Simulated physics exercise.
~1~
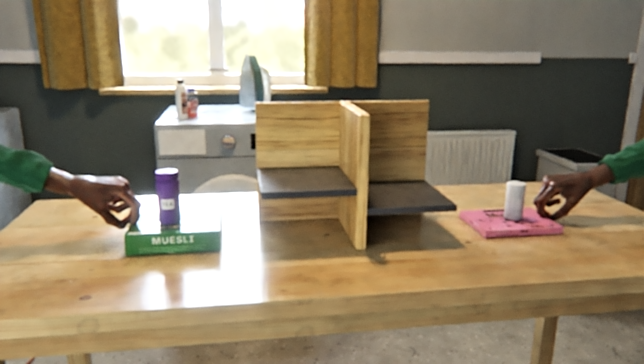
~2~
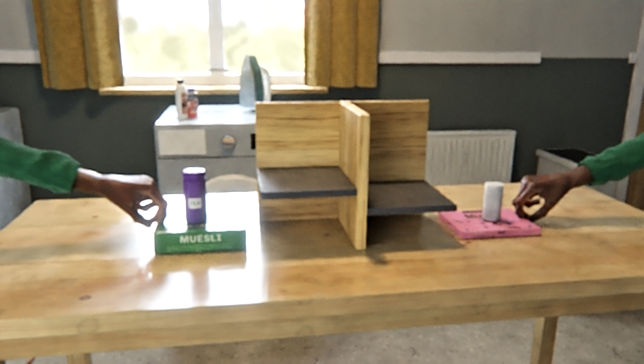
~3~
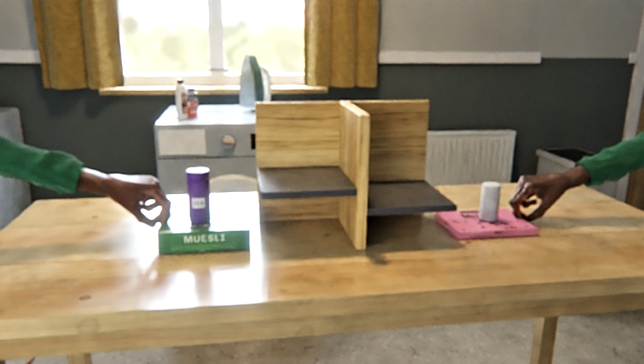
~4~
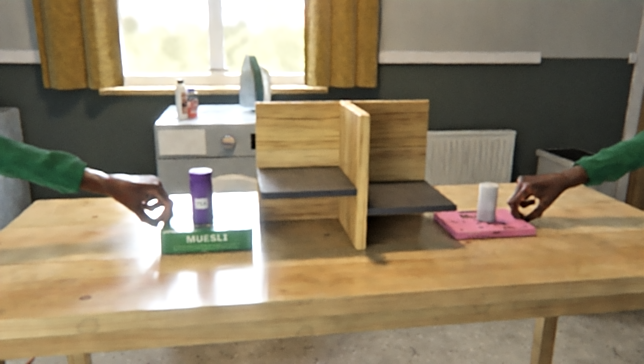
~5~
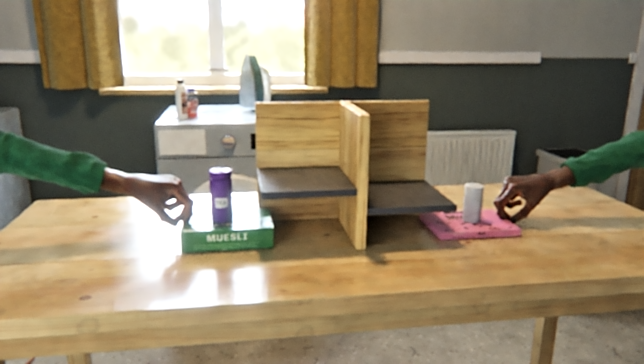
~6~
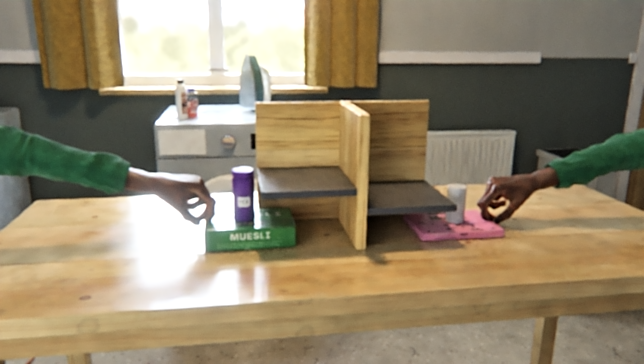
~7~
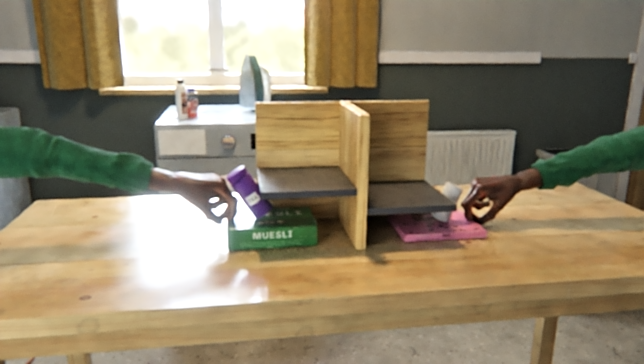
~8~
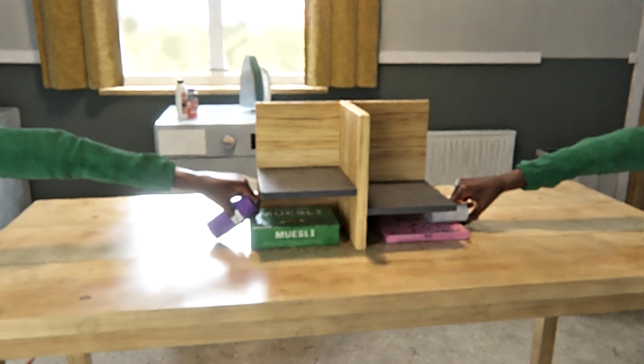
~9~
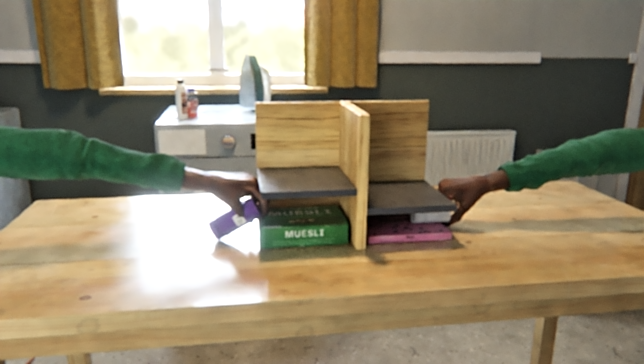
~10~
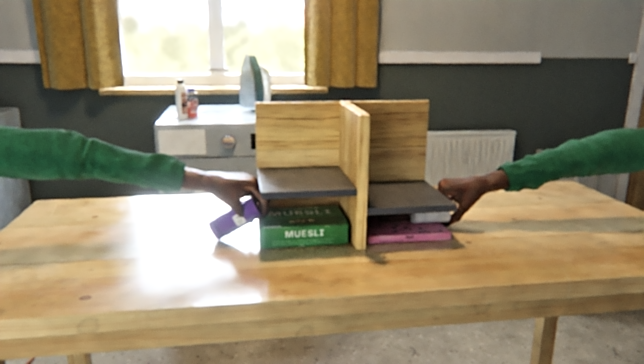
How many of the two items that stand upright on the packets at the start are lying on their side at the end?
Two of them are, as both the purple shaker and the white candle end up on their sides.
